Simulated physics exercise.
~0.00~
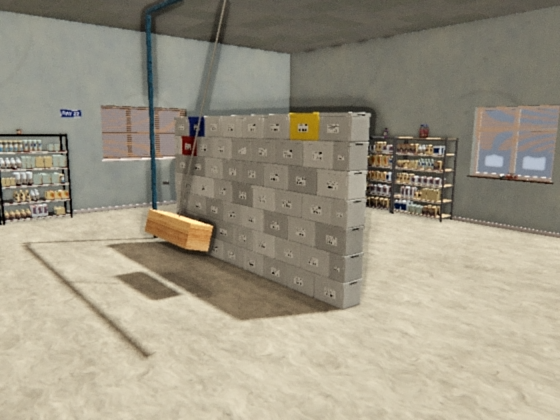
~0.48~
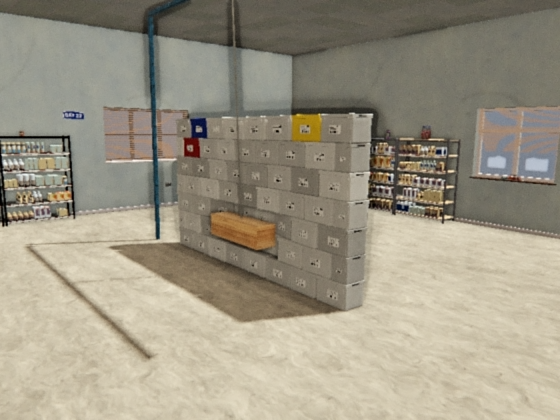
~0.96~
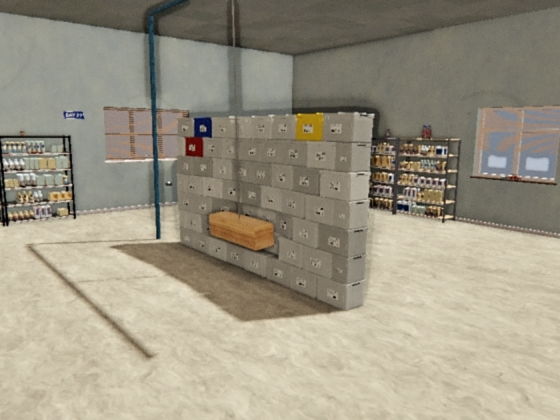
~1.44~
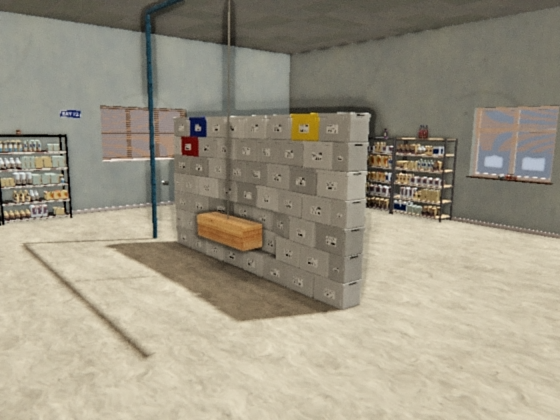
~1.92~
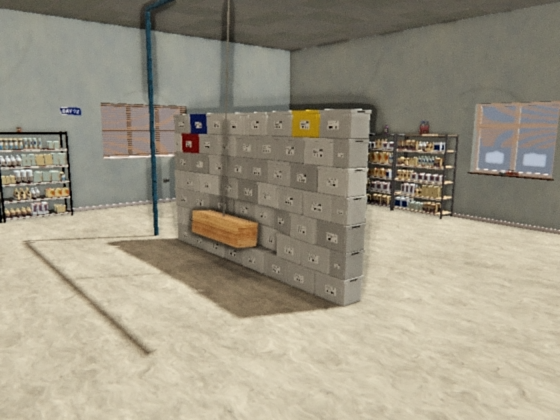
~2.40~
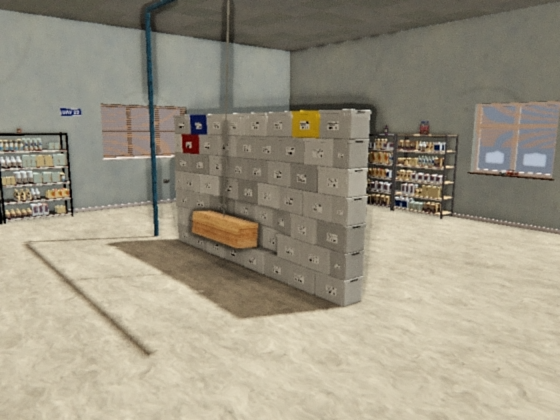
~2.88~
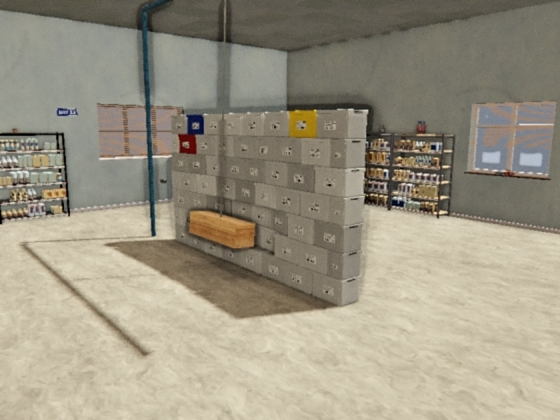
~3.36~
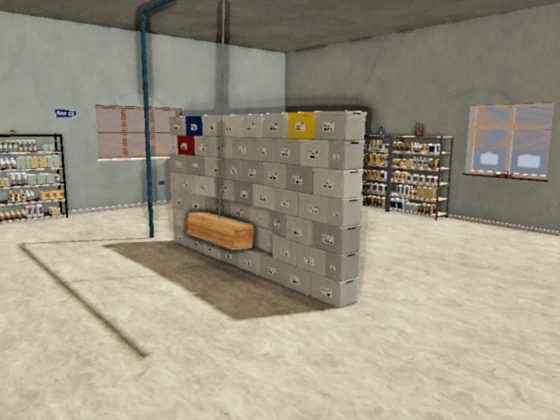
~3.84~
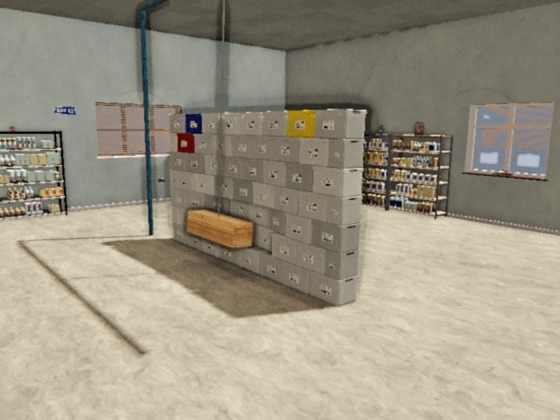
In a bare room with stocked shelves along its walls, a short wooden beam hanging from above swung rightward into a wall of stacked grey totes, twisted slightly, then drifted back a little left and hung against it, with the whole wall still standing.
